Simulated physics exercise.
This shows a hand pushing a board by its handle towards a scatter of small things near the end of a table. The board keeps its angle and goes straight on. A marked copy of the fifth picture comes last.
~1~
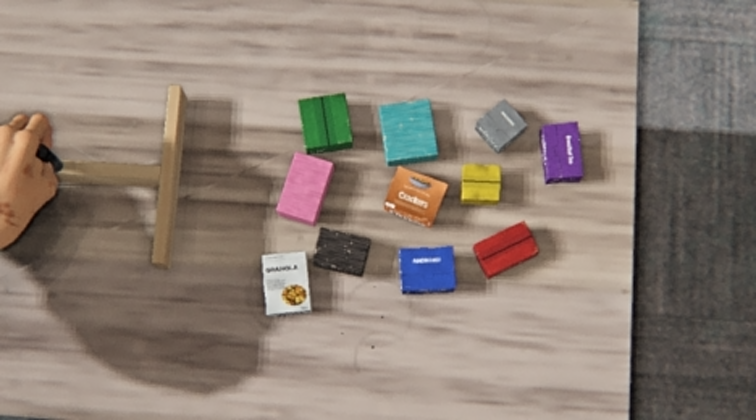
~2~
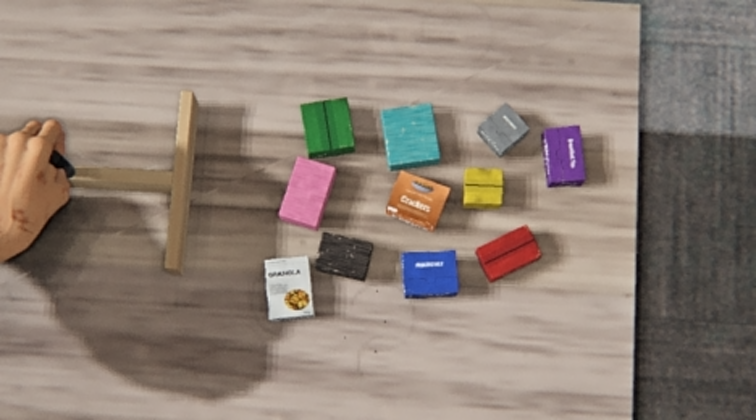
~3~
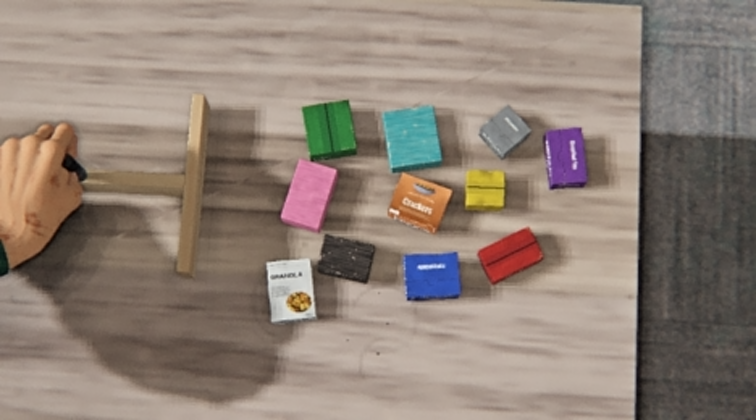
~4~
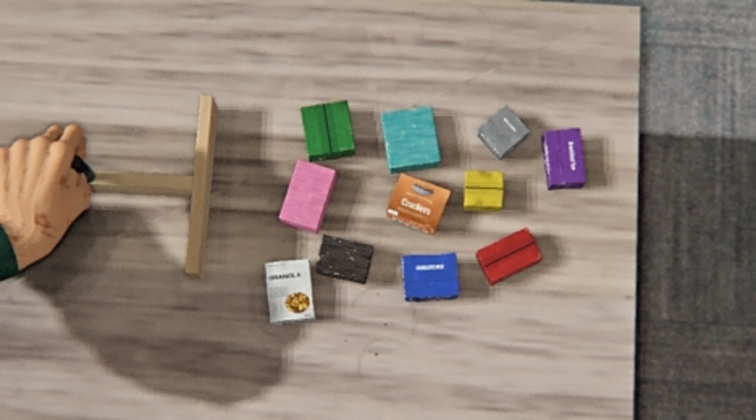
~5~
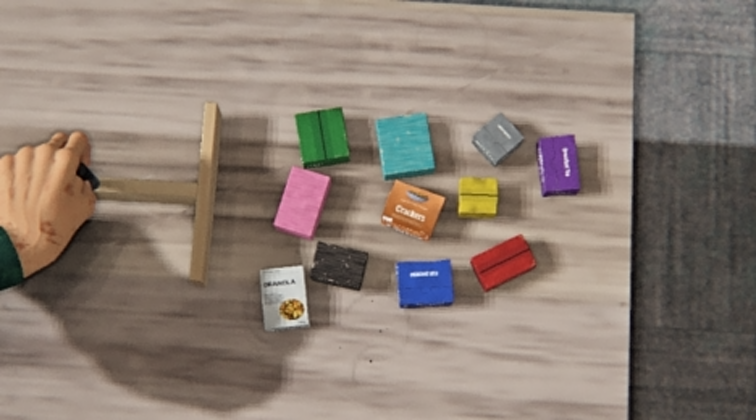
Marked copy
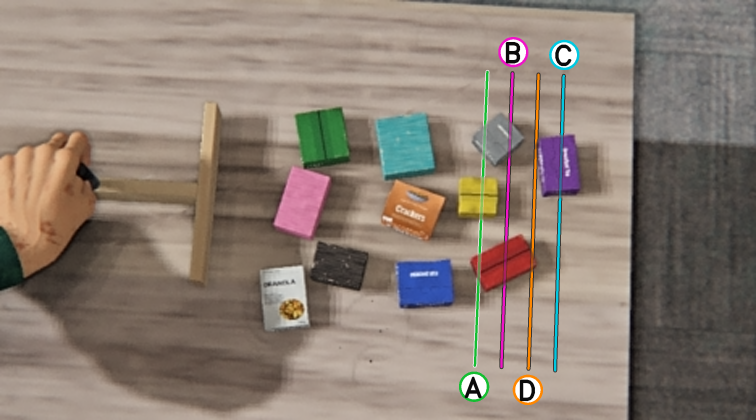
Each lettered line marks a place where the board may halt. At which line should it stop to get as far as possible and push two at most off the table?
As far as mark B.
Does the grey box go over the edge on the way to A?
No.
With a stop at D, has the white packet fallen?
No.
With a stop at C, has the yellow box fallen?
Yes.
On the marked copy, A at (481, 215); B at (507, 217); C at (559, 220); D at (534, 218).
With B. Early on, board (312, 196); white packet (324, 314); green box (348, 141).
Further on, board (421, 202); purple box (578, 167); grey box (555, 135).
At the end, board (505, 207); purple box over the edge; grey box over the edge; two fallen.
As for the rest, A is within the limit but short; C drops five; D drops three.
